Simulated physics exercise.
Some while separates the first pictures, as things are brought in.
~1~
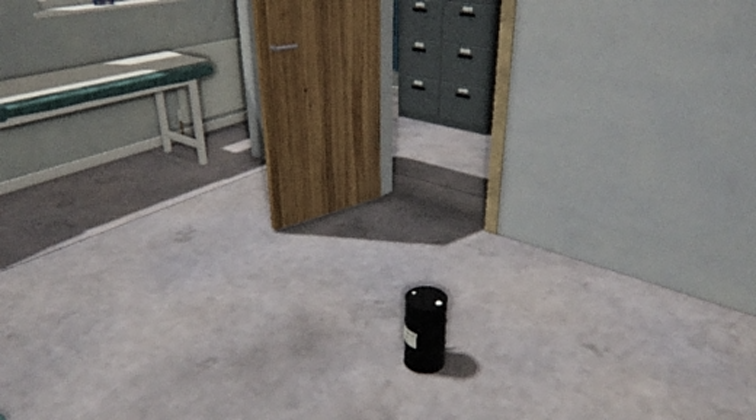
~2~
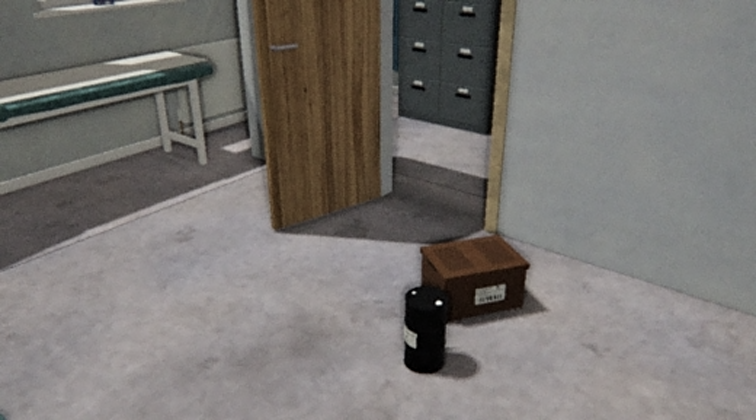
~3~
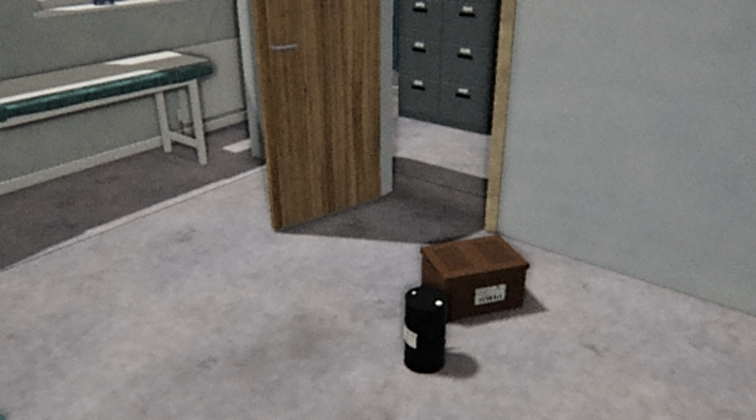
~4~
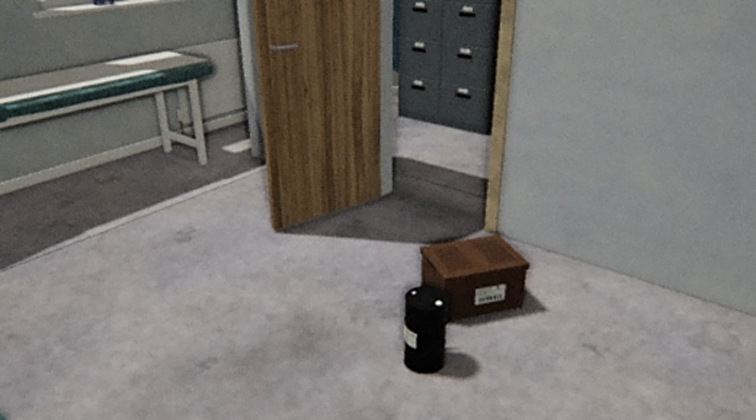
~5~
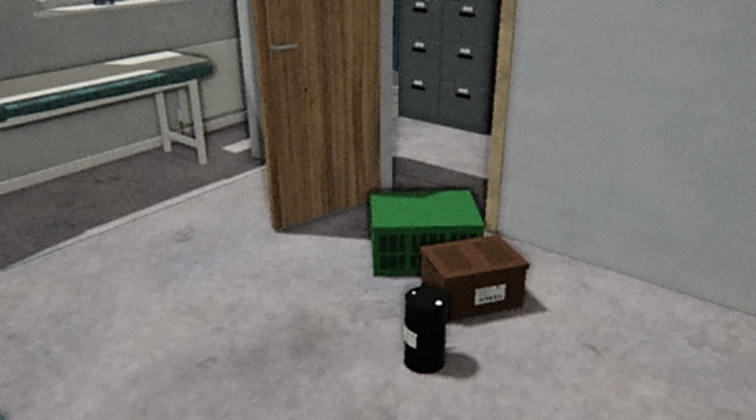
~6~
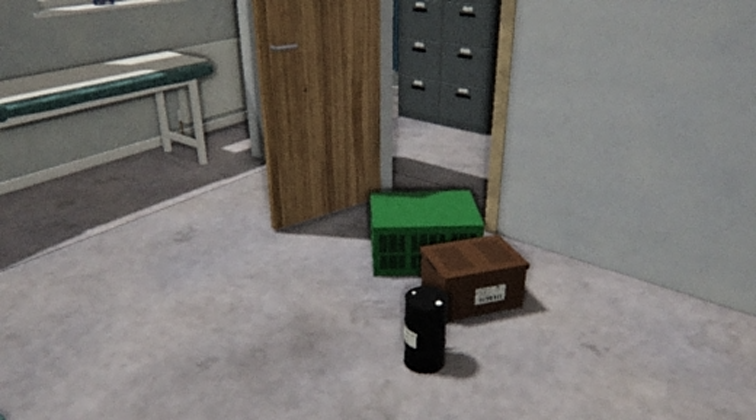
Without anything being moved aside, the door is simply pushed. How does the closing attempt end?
The opening stays partly uncovered.
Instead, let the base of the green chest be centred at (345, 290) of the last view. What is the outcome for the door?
After that, the door ends up flush.
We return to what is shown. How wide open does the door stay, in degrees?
Angle: About 55°.
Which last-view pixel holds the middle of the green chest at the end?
It ends up near (430, 232).
Then, 0.40 s after the last picture, door 91° open.
Then, 0.70 s after the last picture, door 69° open.
Then, 0.90 s after the last picture, door 56° open; green chest slid a little near (427, 232).
At rest, door 54° open; all 3 in place. Seen from the same camera at the end, green chest near (430, 232).
